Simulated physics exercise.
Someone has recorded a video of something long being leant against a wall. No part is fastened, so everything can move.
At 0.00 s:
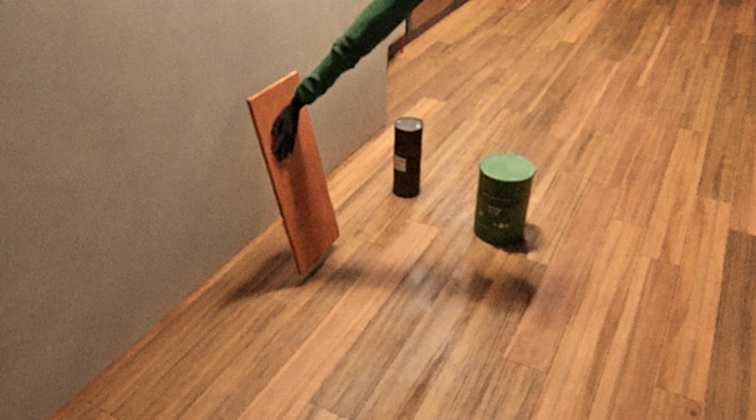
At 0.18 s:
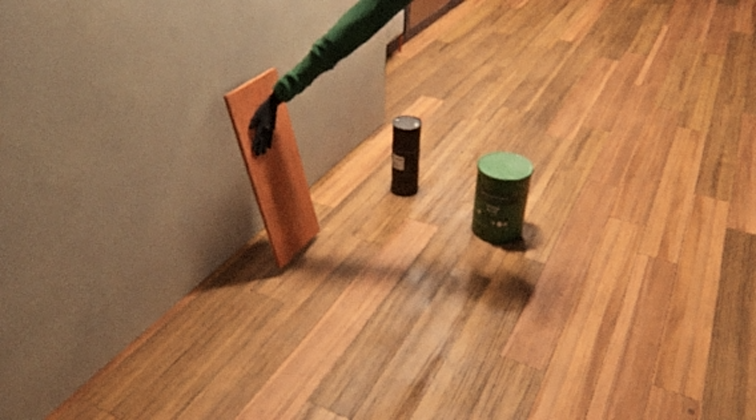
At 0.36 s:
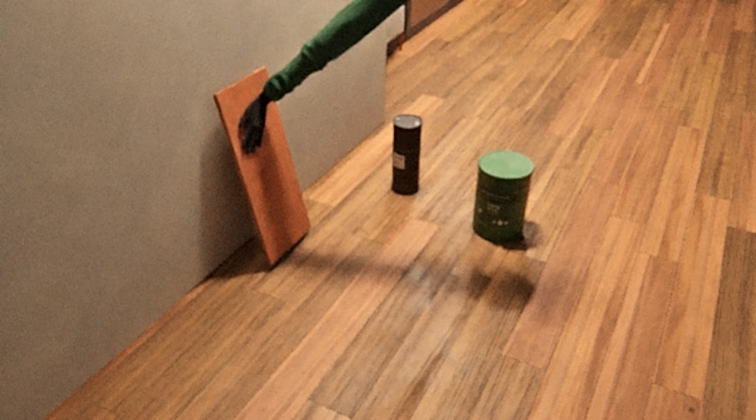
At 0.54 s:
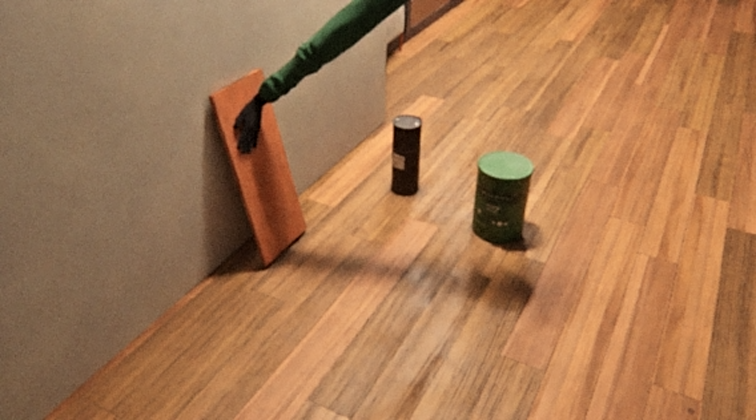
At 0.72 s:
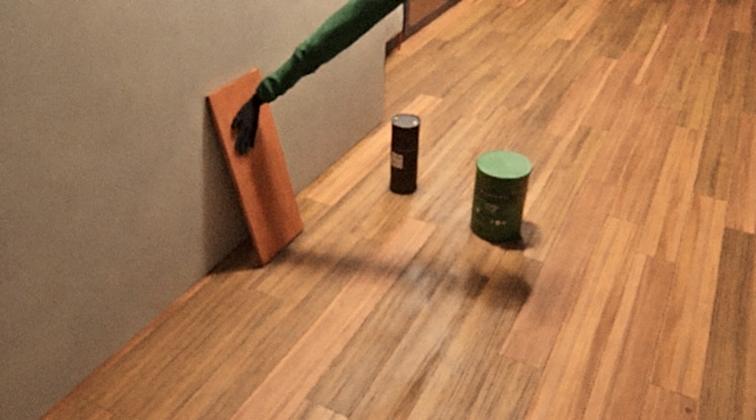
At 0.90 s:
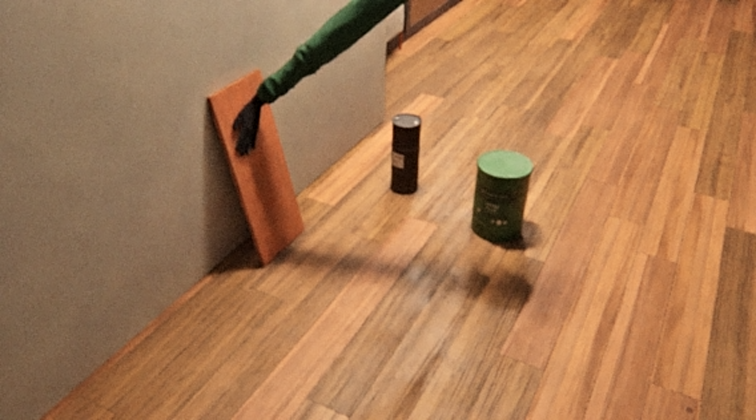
At first, a dark-gloved hand on a green-sleeved arm holds a tilted orange board just off a grey wall, with a black canister and a green container standing on the wooden floor. The hand moves the board left until it leans on the wall, then stays on it, barely moving.
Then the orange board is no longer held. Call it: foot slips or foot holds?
Foot holds.
By 1.30 s, all is still.
By 1.80 s, orange board resting near (261, 170).
When it is over (2.2 s), all 3 as before. End places, in pixels of the last picture, orange board near (261, 170). The board remains leaning.
